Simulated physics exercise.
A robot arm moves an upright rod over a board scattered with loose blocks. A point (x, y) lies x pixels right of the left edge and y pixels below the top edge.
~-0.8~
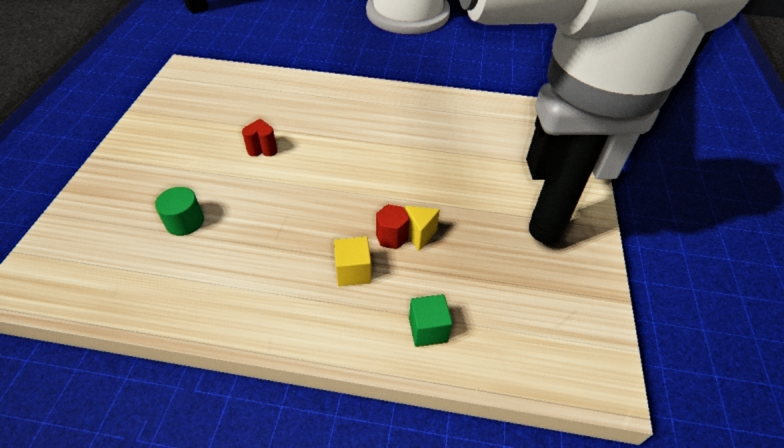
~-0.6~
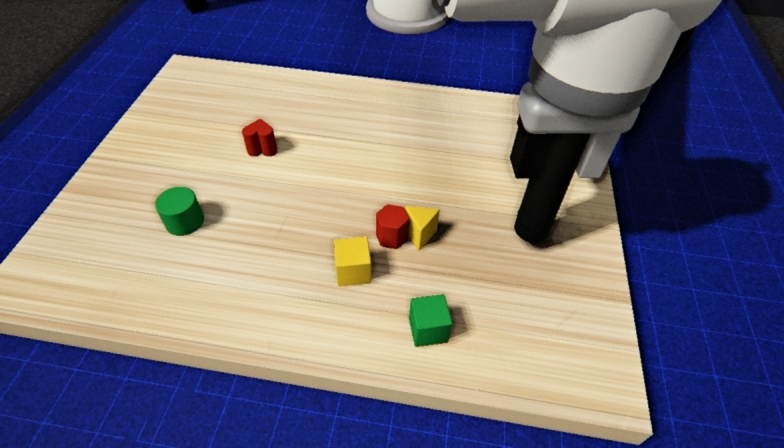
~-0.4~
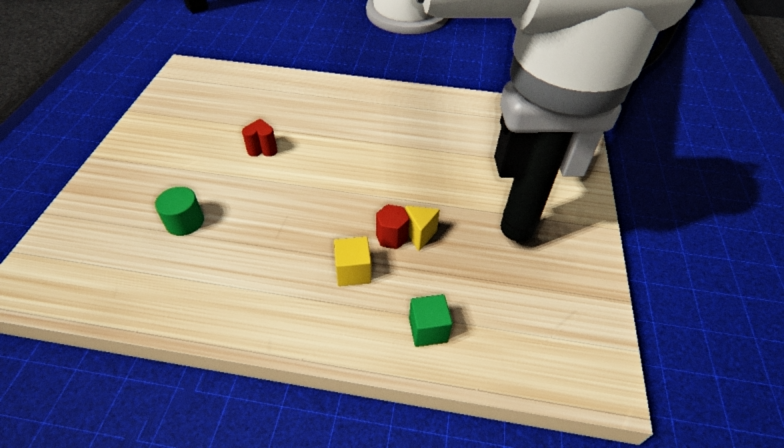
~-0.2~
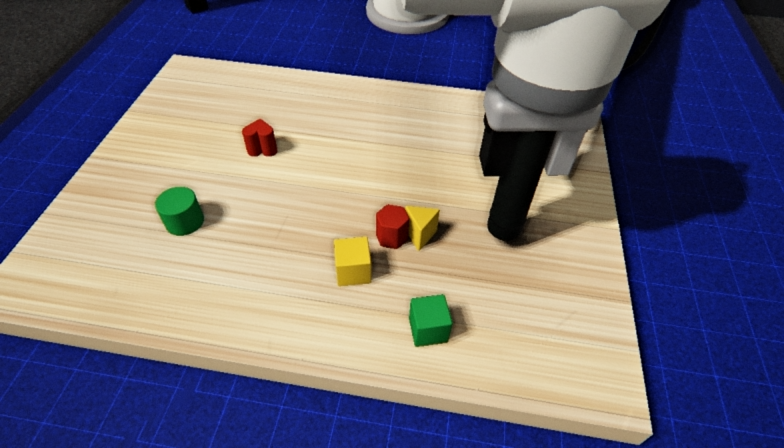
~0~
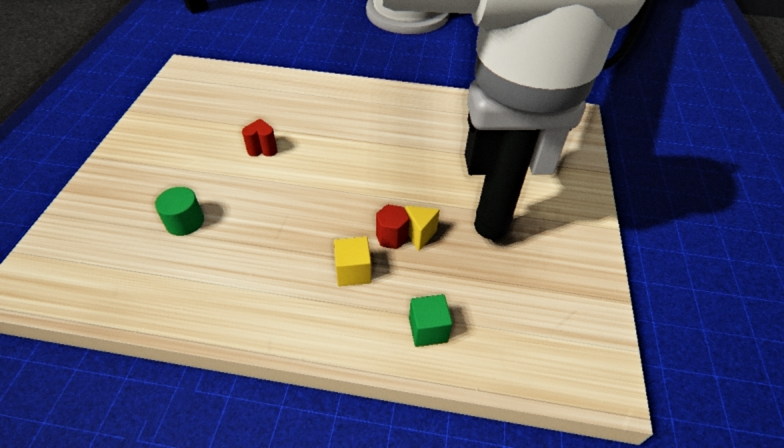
A robot arm holding an upright black rod starts near the right side of a wooden board and slides it steadily left by a short distance. The rod nears the yellow triangular block beside a red hexagon, while all the blocks, including the yellow and green cubes, stay still.
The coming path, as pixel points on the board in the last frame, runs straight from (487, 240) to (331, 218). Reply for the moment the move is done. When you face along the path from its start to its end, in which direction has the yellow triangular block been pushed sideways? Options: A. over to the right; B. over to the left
My pick is A.
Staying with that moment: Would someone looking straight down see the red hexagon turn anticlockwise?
I expect so.
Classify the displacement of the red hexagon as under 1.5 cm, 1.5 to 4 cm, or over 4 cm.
The largest band: Over 4 cm.
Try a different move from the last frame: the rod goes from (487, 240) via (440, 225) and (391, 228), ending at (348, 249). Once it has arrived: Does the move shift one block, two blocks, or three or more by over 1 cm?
Number moved: 2.
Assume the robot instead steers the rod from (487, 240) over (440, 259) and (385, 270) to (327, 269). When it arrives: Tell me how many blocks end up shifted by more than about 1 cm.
Shifted over 1 cm: One.
The first path, step by step. One third of the way, rod at (435, 220); red hexagon at (383, 216), turned 25° anticlockwise; yellow triangular block at (407, 208), turned 20° anticlockwise.
Two thirds of the way, rod at (381, 212); red hexagon at (357, 222), turned 65° anticlockwise; yellow triangular block at (356, 195), turned 20° anticlockwise.
At the end, rod at (330, 204); yellow square piece still; red hexagon at (341, 223), turned 125° anticlockwise; yellow triangular block at (311, 182), turned 15° clockwise.
